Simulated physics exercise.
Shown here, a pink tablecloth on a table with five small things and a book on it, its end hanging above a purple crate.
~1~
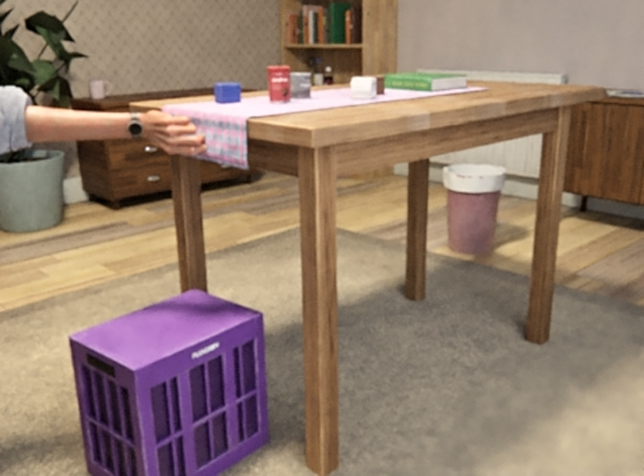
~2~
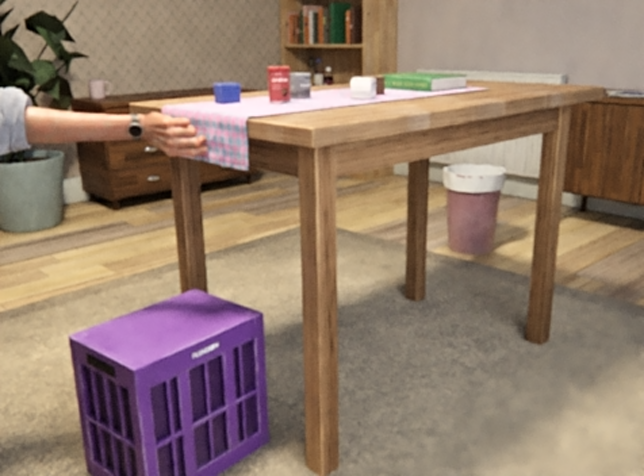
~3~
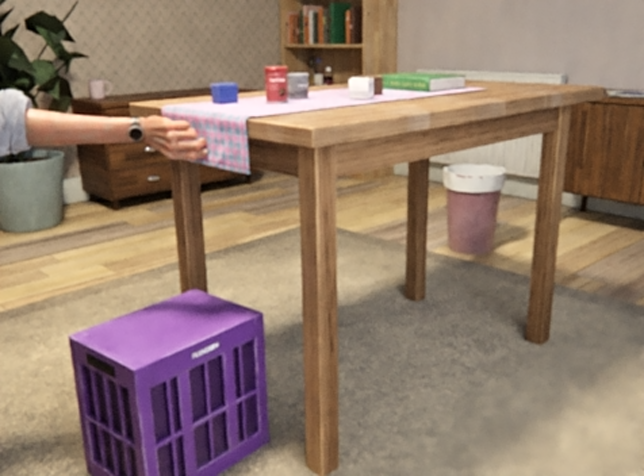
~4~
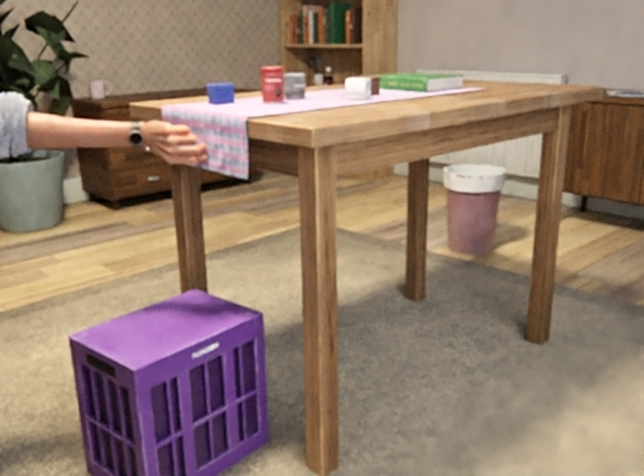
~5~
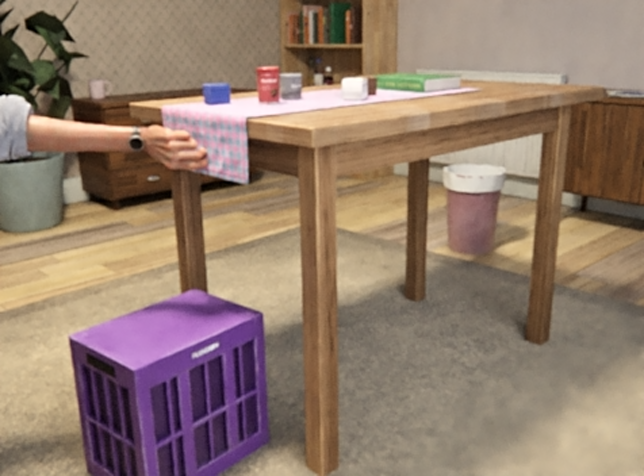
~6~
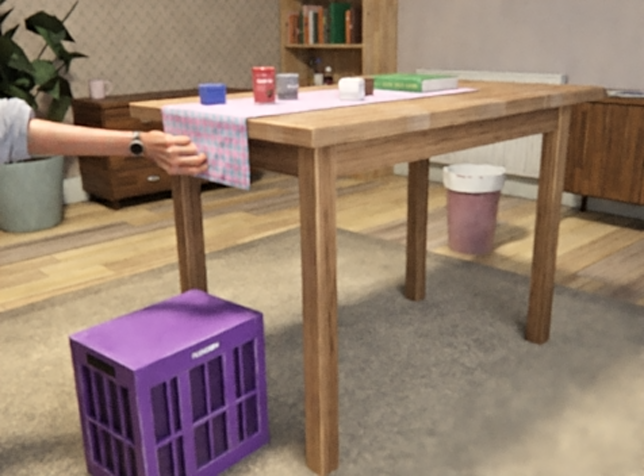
A pink tablecloth slides slowly left across a wooden table as a hand holds its end above a purple crate, carrying a blue cube, red can, grey pot, other small items and a green book slightly along while its hem lowers.
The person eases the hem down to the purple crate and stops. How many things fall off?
The answer is three.
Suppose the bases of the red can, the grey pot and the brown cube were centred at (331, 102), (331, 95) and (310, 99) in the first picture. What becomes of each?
The red can is carried off, the grey pot keeps its place on top, the brown cube comes down.
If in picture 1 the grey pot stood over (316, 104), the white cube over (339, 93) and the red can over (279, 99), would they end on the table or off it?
The grey pot tumbles off, the white cube survives, the red can drops off.
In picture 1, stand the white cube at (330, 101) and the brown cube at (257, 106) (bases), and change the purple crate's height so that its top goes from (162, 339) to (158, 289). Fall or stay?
The white cube survives, the brown cube drops off.
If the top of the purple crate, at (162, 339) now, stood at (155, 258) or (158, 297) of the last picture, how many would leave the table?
Over the edge go 2 and 2.
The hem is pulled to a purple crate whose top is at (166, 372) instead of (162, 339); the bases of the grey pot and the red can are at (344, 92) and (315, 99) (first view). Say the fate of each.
The grey pot keeps its place on top, the red can goes over.
Soon after, hem near (207, 233); blue cube gone.
Then, hem near (209, 289); blue cube and red can gone.
At rest, hem on the crate; blue cube, red can and grey pot gone. Over the edge go three.
